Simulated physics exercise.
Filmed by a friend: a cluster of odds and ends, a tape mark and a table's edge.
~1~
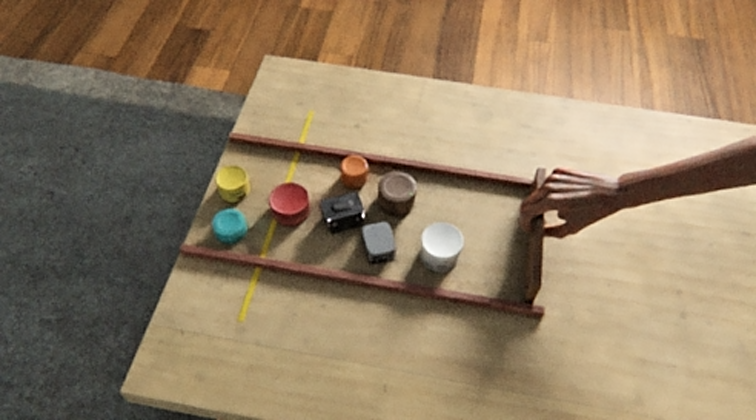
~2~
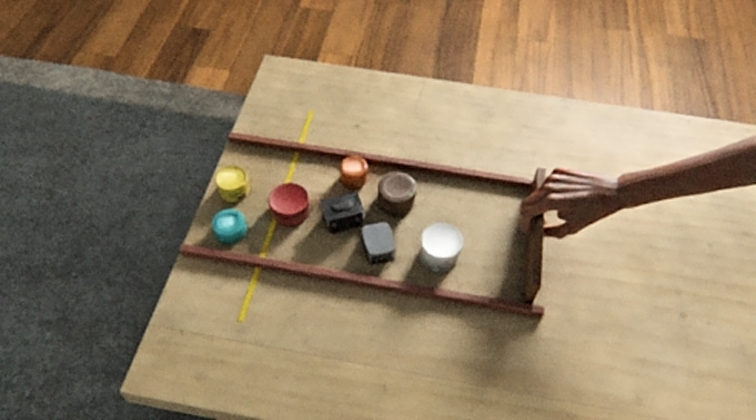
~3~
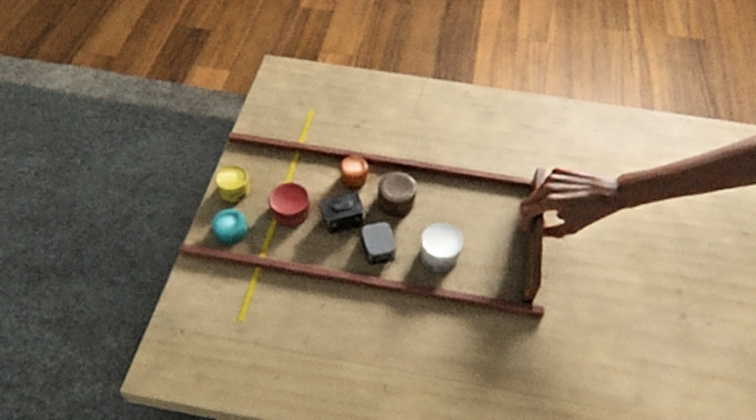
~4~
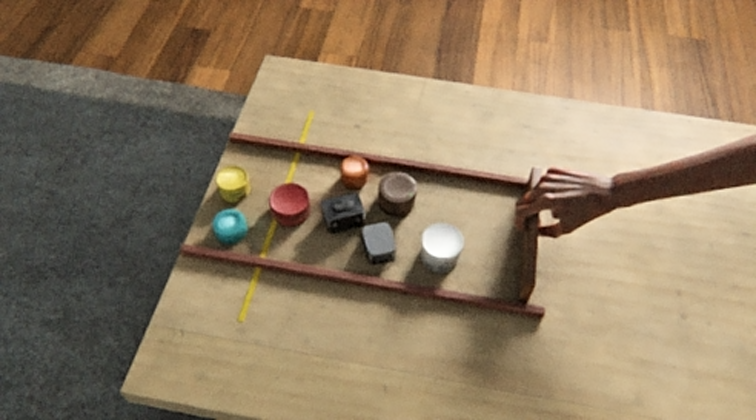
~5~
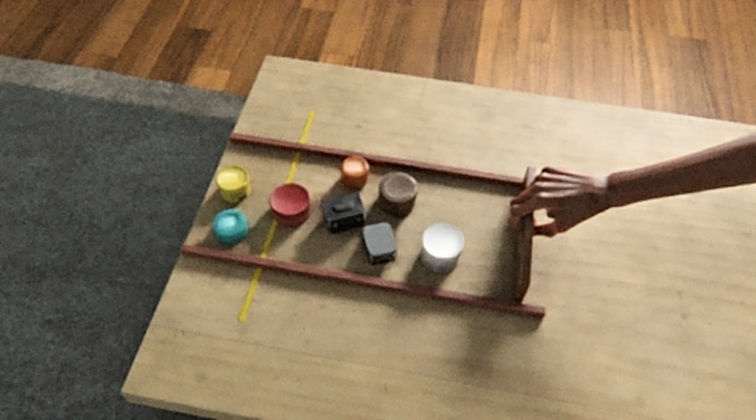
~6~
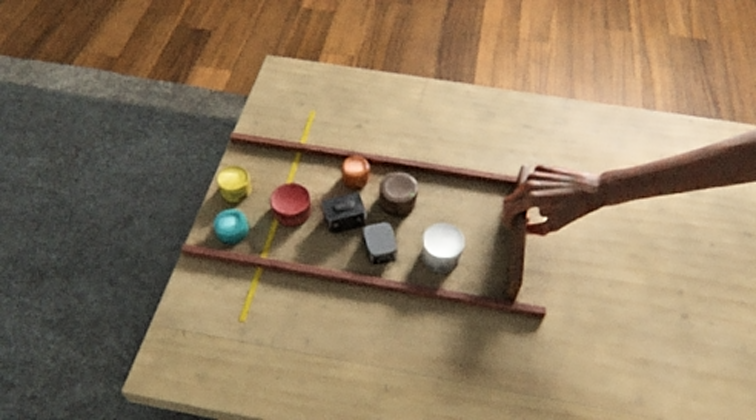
In the video, several small tubs, lids and cases sit between two rails on a wooden table near a yellow tape line, while a hand at the right slides a dark board slightly left and the objects stay still.
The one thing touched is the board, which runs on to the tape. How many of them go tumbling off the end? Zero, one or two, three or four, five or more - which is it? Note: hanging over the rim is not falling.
Answer: One or two.
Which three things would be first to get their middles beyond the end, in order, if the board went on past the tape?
The yellow tub, the turquoise lid, then the red tub.
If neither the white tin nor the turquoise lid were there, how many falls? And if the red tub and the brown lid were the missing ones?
Count: 1 (first case); 0 (second).
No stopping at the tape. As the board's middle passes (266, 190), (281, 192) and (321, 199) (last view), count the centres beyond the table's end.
Place by place: 2, 2 and 0.
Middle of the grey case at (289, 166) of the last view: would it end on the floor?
Starting there, it remains in the end.
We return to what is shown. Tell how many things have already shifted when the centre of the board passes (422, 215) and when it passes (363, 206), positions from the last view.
I count 2 first and 6 after.
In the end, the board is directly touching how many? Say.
The number is 3.
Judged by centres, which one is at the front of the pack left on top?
The red tub winds up nearest.
Soon after, none off yet; yellow tub at rest near (235, 184); turquoise lid at rest near (231, 227); red tub at rest near (291, 205).
After that, none off yet; yellow tub displaced a little near (222, 177); turquoise lid moving near (226, 225); red tub displaced about its own width near (251, 190).
In the end, the number that fall off is one or two; gone, turquoise lid and yellow tub.
